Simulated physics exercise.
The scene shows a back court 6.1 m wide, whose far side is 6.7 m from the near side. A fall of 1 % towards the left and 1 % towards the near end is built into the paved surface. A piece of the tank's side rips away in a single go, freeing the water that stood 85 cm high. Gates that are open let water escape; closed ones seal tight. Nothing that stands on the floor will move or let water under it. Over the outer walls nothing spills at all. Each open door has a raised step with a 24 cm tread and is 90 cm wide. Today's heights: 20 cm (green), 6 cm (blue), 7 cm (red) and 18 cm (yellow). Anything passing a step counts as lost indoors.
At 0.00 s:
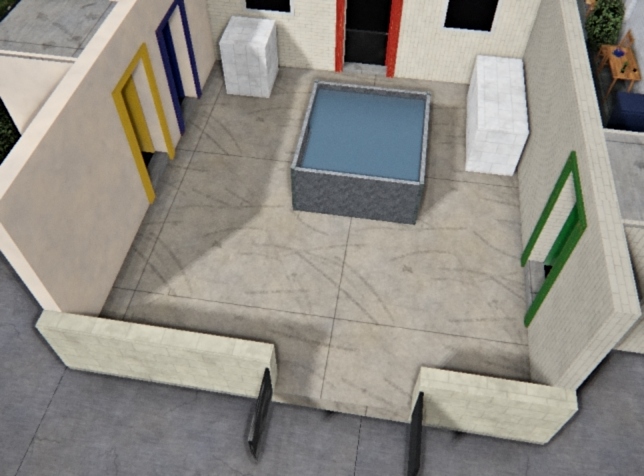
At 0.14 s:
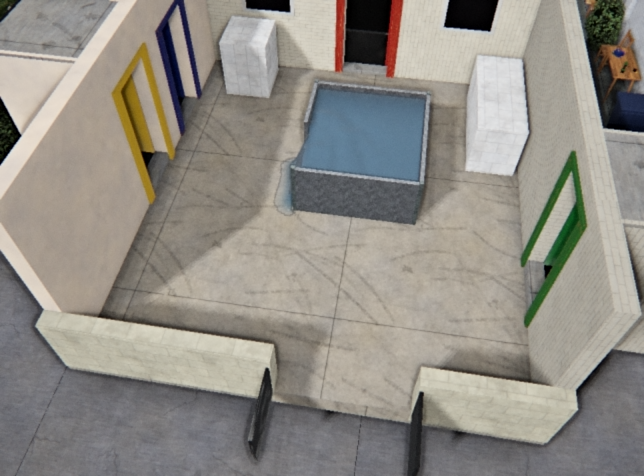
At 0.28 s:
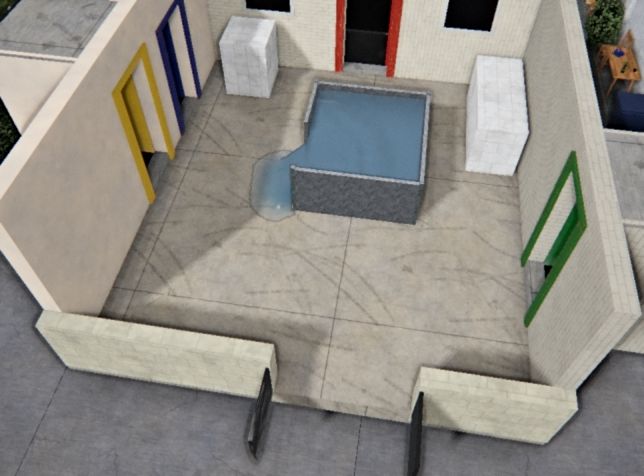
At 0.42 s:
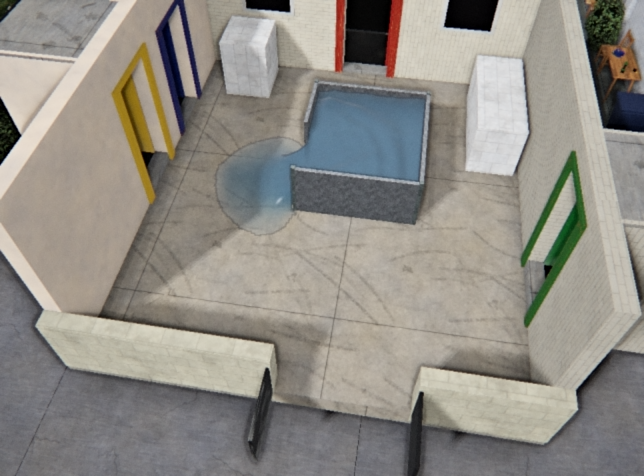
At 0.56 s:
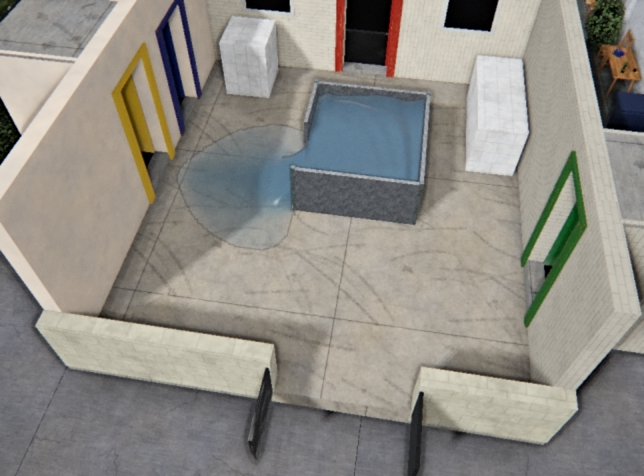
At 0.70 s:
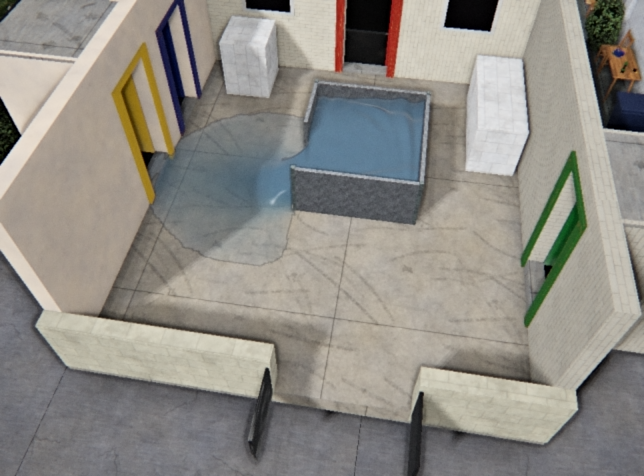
Water pours from the left side of the raised tank and spreads across the paved court.
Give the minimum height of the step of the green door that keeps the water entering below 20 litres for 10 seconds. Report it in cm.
Minimum height: About 7 cm.
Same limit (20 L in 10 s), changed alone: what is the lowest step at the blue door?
Blue door - some 18 centimetres.
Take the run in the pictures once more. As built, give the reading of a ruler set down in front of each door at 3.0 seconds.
Lab note, depth in cm: Green 0; blue 14; red 0; yellow 29.
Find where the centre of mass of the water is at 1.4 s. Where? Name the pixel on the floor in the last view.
Approximately (311, 177).
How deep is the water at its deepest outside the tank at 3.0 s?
It gets to close to 37 centimetres there.
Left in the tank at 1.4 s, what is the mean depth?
Around 55 cm on average.
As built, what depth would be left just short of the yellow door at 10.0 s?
The depth there is around 11.0 cm.
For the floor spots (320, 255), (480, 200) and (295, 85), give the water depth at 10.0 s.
Roughly 4, 9 and 2 cm, in turn.
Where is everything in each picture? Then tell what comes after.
In the first picture, still water, 85 cm deep, in the tank at (365, 132); the green door at (547, 252) is dry.
In the second picture, water pours out at (302, 170) and has run 0.3 m, to (284, 182); about 11 cm deep outside, 85 cm at the back.
In the third picture, the front is at (256, 181), 0.8 m from the gap at (302, 173); 1.0 m2 of floor is wet, 85 cm left at the back.
In the fourth picture, the front is at (220, 174), 1.5 m from the gap at (302, 174); 2.3 m2 of floor is wet, 82 cm left at the back.
In the fifth picture, the front is at (182, 172), 2.1 m from the gap at (302, 174); 4.3 m2 of floor is wet, 74 cm left at the back.
In the sixth picture, the gap is at (302, 174), the front 2.6 m out at (152, 172); the back of the tank holds 73 cm; 3.8 m in a straight line remain to the green door at (547, 252).
After 1.4 s water covers 30 % of the floor, deepest (48 cm) near (295, 194); it has not reached the green door.
After 3.0 s water covers 40 % of the floor, deepest (37 cm) near (86, 345); it has not reached the green door.
After 10.0 s water covers 95 % of the floor, deepest (16 cm) near (86, 345); 7 cm at the green door, 0 litres in over its 20 cm step.
At the green door as built, the water arrived by 4.7 s and peaked near 11 cm at 5.4 s.
Run again over the same 10 s with other heights there, 35 litres in over 6 cm, 6 litres over 8.5 cm. The limit of 20 litres is kept from about 7 cm up.
